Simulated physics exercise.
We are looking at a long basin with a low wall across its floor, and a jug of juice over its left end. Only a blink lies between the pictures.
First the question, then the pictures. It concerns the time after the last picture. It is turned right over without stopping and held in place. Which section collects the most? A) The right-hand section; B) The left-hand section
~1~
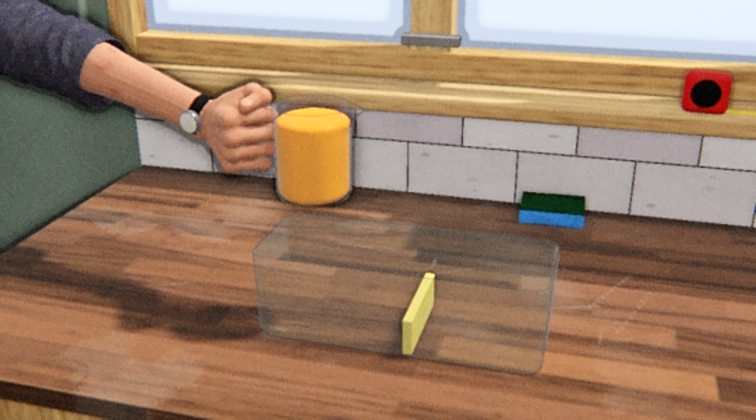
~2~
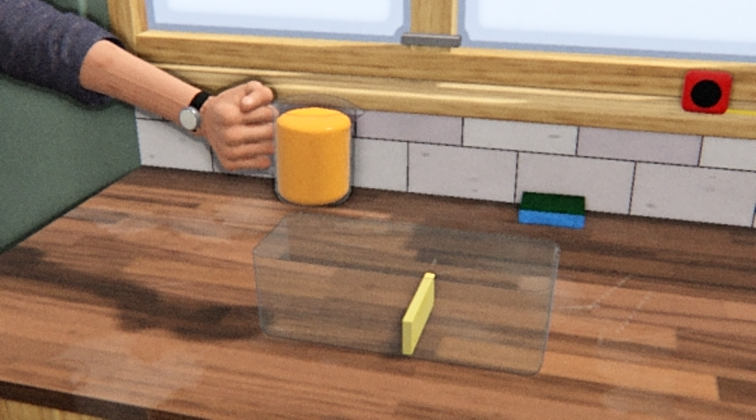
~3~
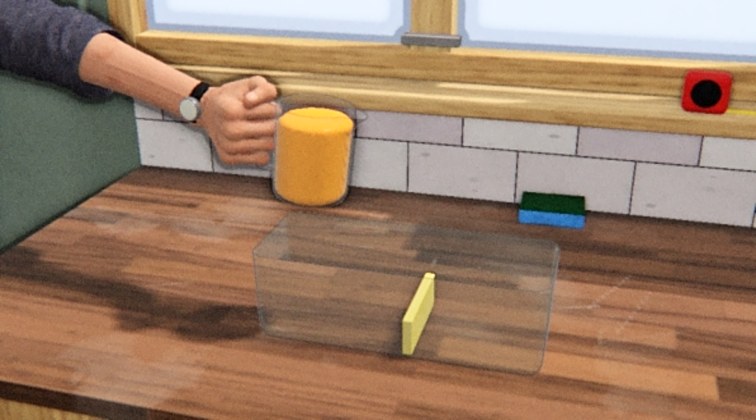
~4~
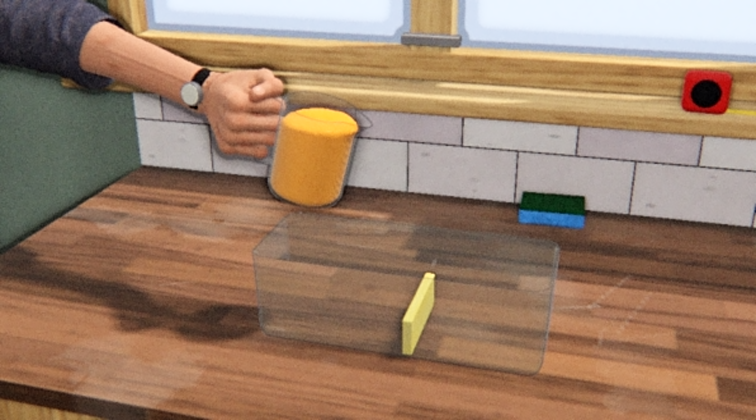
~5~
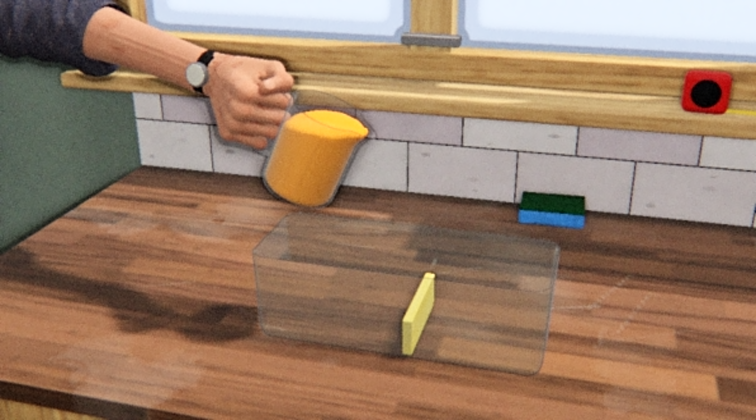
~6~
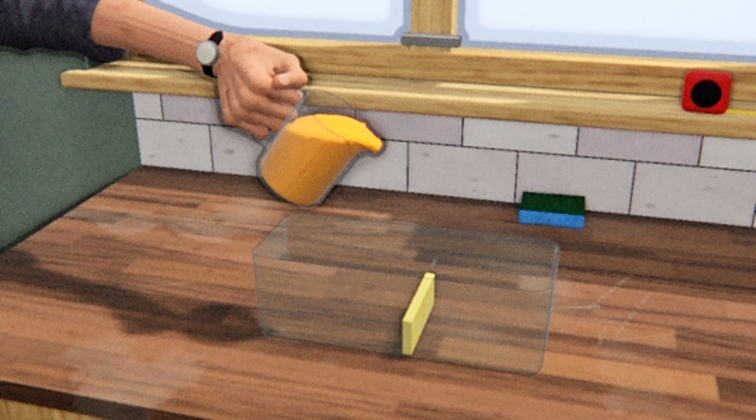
Answer: B.
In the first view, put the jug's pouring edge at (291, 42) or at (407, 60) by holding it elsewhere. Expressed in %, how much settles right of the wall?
Try one: 10 %; try two: 90 %.
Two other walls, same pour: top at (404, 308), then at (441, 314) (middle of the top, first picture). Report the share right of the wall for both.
50 % then 10 %.
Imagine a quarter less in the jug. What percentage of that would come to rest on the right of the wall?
Close to 5 per cent.
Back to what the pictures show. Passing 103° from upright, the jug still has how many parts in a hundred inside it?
Remaining share, estimated: 50 %.
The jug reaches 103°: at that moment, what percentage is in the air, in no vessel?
I'd reckon some 20 per cent.
A moment on, the tilt is 103° and 51 per cent is still to pour, 14 is left of the wall and 13 right of it.
Next, the tilt is 120° and 6 per cent is still to pour, 70 is left of the wall and 16 right of it.
Then the tilt is 120° and 0 per cent is still to pour, 77 is left of the wall and 18 right of it.
Later the tilt is 120° and 0 per cent is still to pour, 77 is left of the wall and 18 right of it.
At rest 77 per cent lies left of the wall, 18 right of it and 5 outside.
